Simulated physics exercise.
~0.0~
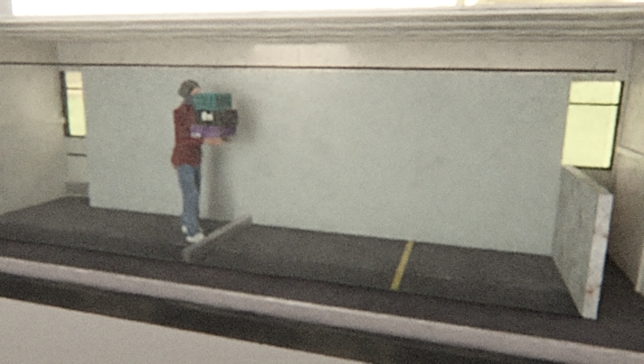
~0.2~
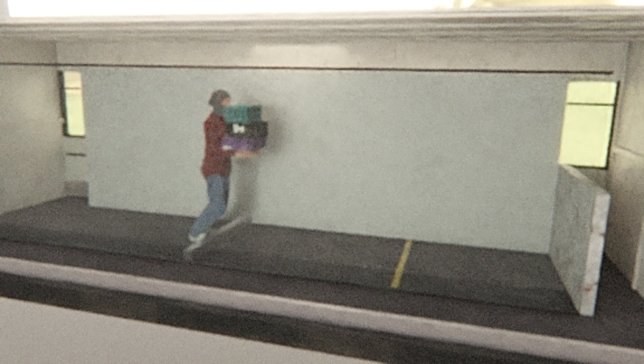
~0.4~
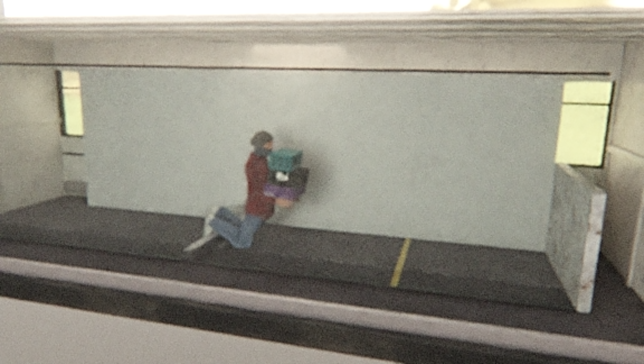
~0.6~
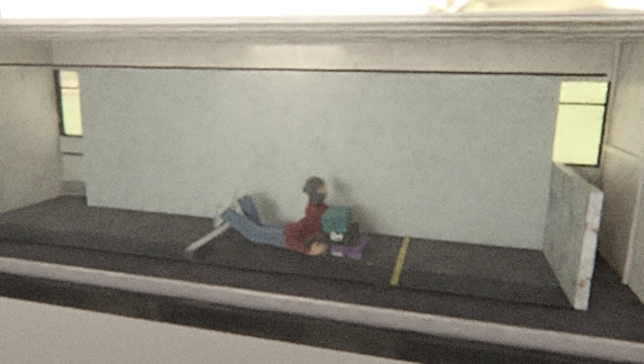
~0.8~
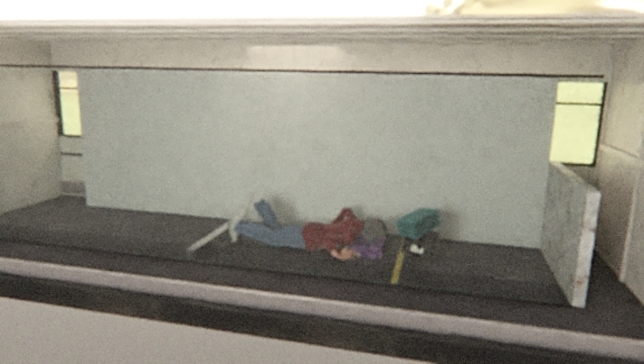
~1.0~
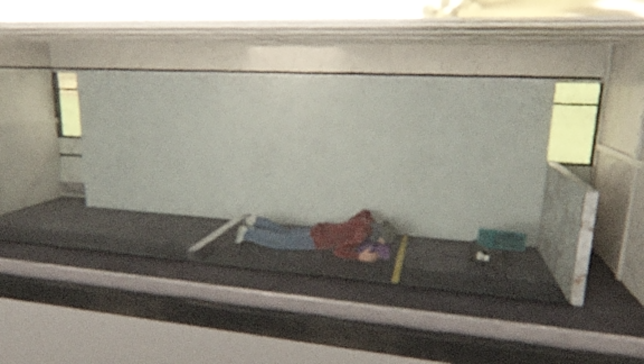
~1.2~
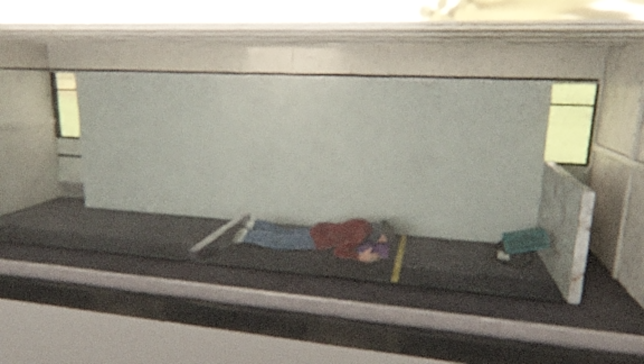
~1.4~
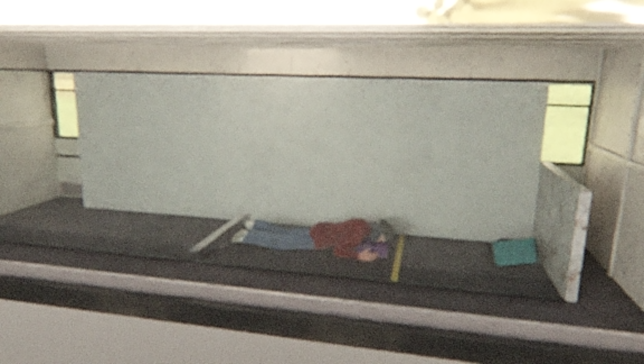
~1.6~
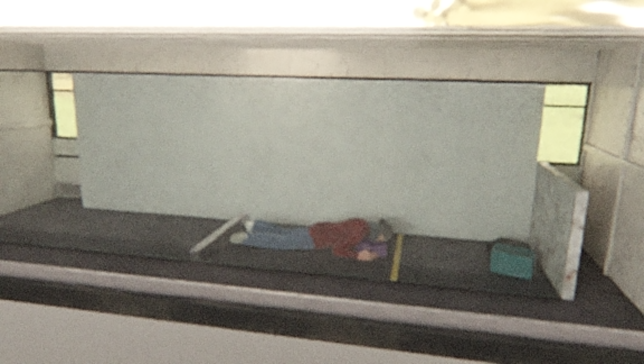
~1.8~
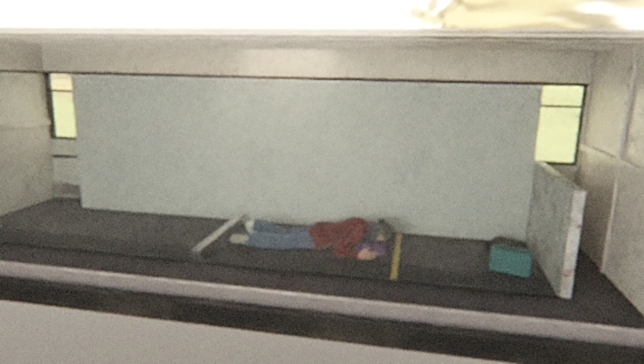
In a pale, bare rail car seen side-on from slightly above, a person in a red top and blue jeans stands at a low rail on the dark floor, holding stacked teal, black and purple boxes. The person pitches forward to the right, feet by the rail, dropping to the knees and then flat. The stack comes apart, and the teal and black boxes slide over the yellow line towards the low wall at right. The teal box turns there and settles, hiding the black one. The person lies face down, head and purple box just short of the line.
